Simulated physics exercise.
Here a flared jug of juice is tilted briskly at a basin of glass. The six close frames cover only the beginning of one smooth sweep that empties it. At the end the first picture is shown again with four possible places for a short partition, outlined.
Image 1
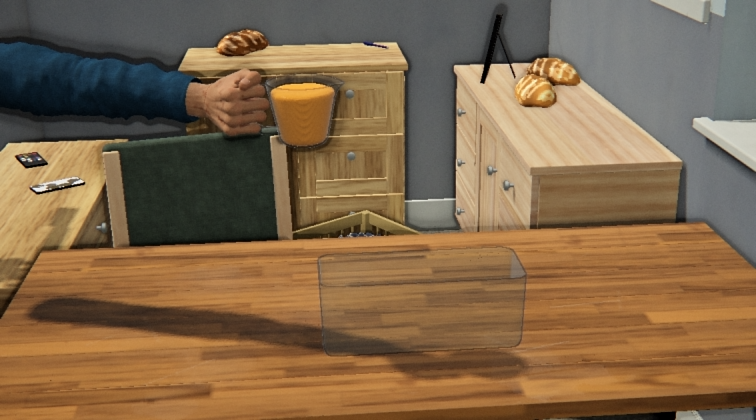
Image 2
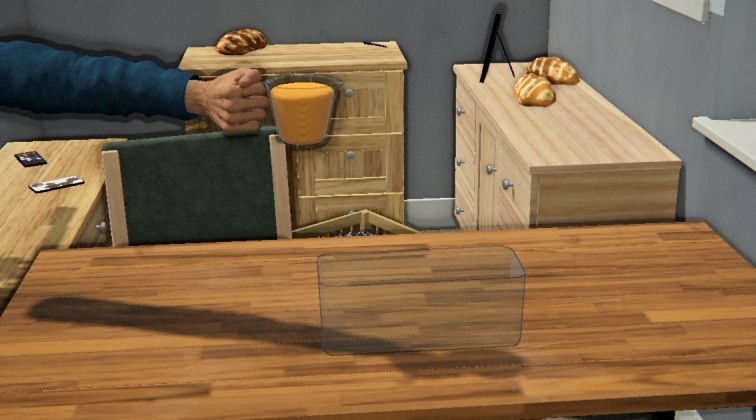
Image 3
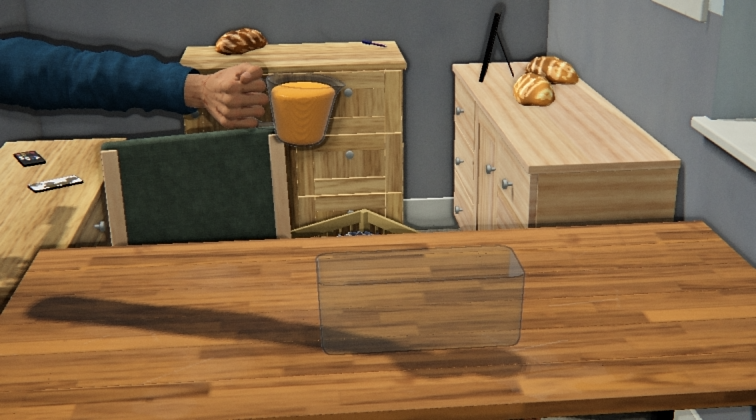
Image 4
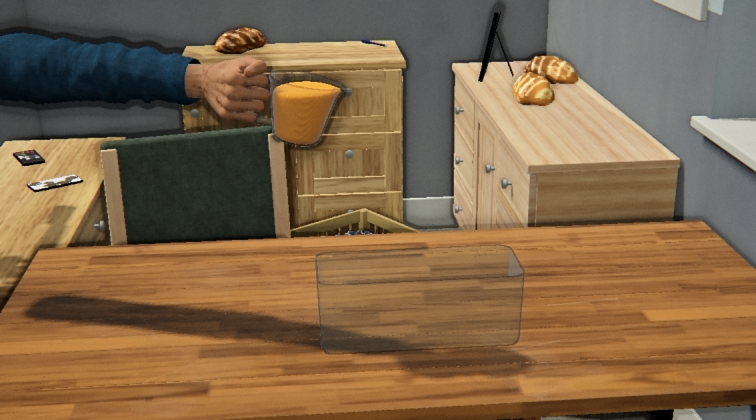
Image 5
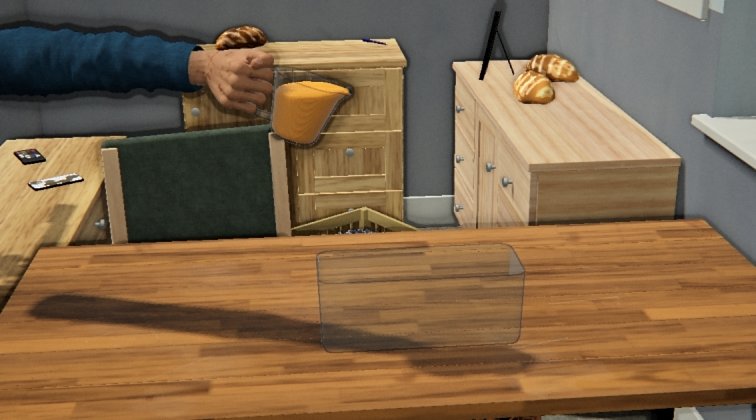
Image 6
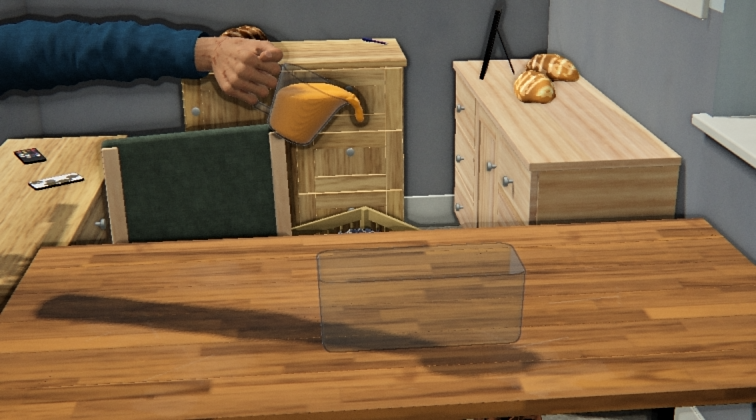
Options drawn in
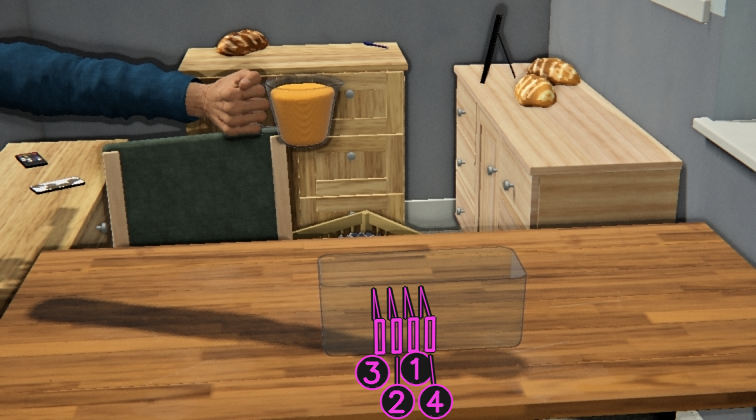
In the video, a hand in a blue sleeve holds a clear jug of orange juice above a wooden table with an empty glass basin, then tilts it to the right until juice comes over the lip.
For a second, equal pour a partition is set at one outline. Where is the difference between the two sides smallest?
Choose 1.
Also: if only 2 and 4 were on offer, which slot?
The answer is 2.
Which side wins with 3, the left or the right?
The right one.
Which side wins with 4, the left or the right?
The left side.
On the marked copy, 1 at (413, 356); 2 at (397, 357); 3 at (380, 358); 4 at (430, 355).
For slot 1, about 51 % ends left of the wall and 47 % right of it.
For slot 2, about 16 % ends left of the wall and 81 % right of it; 3 % is lost outside.
For slot 3, about 6 % ends left of the wall and 90 % right of it; 4 % is lost outside.
For slot 4, about 91 % ends left of the wall and 4 % right of it; 5 % is lost outside.
